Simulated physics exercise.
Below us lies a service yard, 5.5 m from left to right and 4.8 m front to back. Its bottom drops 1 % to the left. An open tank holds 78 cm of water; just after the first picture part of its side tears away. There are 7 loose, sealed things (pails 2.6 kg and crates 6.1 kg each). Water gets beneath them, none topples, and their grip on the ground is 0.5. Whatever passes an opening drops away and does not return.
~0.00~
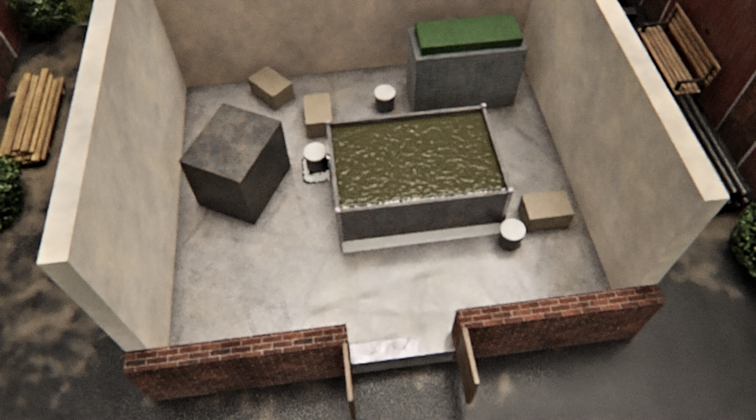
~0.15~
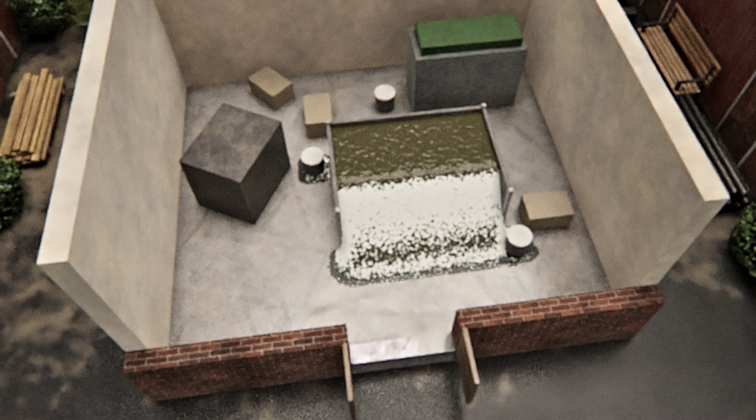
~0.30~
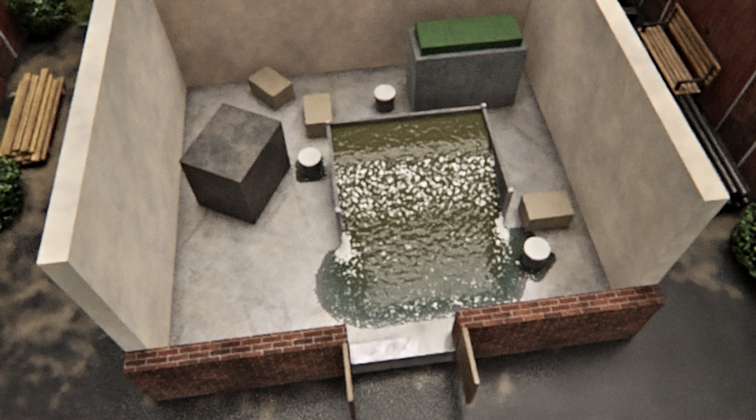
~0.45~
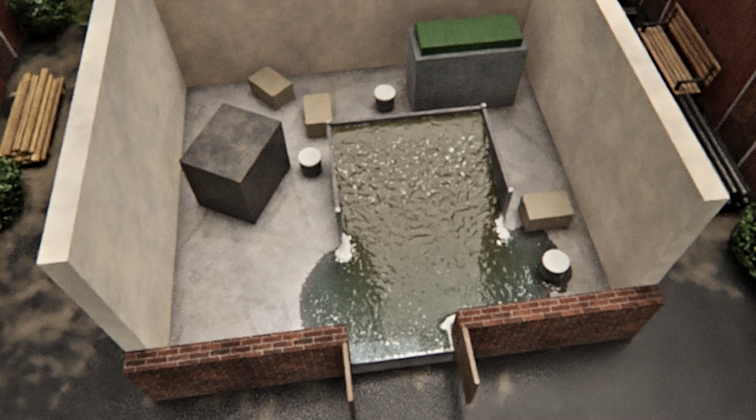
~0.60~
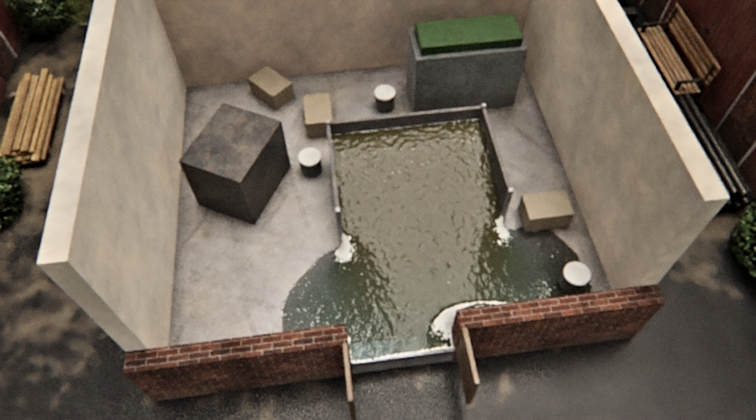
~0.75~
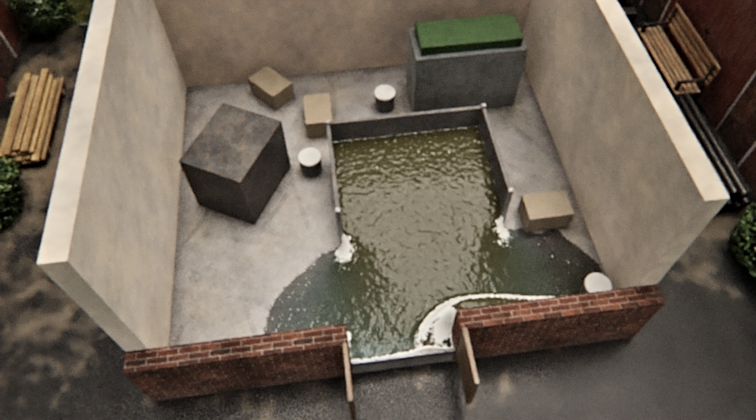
The clip opens on a walled yard where murky water fills an open tank among pails and crates. The tank's near side gives way and water pours out in white froth, nudging the left pail slightly, then spreads toward the brick wall and gateway while the right pail slides toward the lower right.
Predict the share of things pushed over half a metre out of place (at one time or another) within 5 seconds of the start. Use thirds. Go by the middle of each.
Share: From one to two thirds.
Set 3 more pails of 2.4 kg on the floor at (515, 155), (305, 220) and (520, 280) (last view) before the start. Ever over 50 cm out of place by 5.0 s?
In turn: More, under, over.
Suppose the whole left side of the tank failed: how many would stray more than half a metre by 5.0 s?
Then 6.
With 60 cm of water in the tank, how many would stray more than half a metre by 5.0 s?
In that case 3 of them.
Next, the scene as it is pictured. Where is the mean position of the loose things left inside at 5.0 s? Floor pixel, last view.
Near (355, 126).
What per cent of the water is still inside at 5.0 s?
About 58 per cent.
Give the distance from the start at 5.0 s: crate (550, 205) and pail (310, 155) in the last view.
In that order: 250 cm, 10 cm.
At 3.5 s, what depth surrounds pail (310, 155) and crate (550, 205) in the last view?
About 0 and 12 cm.
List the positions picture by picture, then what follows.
A pail at (513, 229) rests on the ground; a pail at (315, 152), on the bottom; water covers 3.1 m2; 0 of 7 have shifted, in the first frame.
A pail at (520, 235) rests on the ground, 12 cm from its start; a pail at (313, 156) rests on the ground, 4 cm from its start; water covers 4.4 m2; 1 of 7 have shifted, in the second frame.
A pail at (538, 248) rests on the ground, 39 cm from its start; a pail at (310, 156) rests on the ground, 8 cm from its start; 6.0 m2 under water; 2 of 7 have shifted, in the third frame.
A pail at (557, 261) rests on the ground, 67 cm from its start; a pail at (310, 156) rests on the ground, 8 cm from its start; 7.4 m2 under water; 2 of 7 have shifted, in the fourth frame.
A pail at (577, 273), on the bottom, 96 cm from its start; a pail at (310, 156) rests on the ground, 8 cm from its start; 7.9 m2 under water; 2 of 7 have shifted, in the fifth frame.
A pail at (599, 285) rests on the ground, 123 cm from its start; a pail at (310, 156), on the bottom, 8 cm from its start; water covers 8.3 m2; 2 of 7 have shifted, in the sixth frame.
After 1.1 s 1 of 7 are over 50 cm from their spots; 1 afloat.
After 2.2 s 1 of 7 are over 50 cm from their spots; 2 afloat.
After 3.5 s 2 of 7 are over 50 cm from their spots; 3 afloat.
After 5.0 s 3 of 7 are over 50 cm from their spots, and 3 have been at some point; 3 afloat.
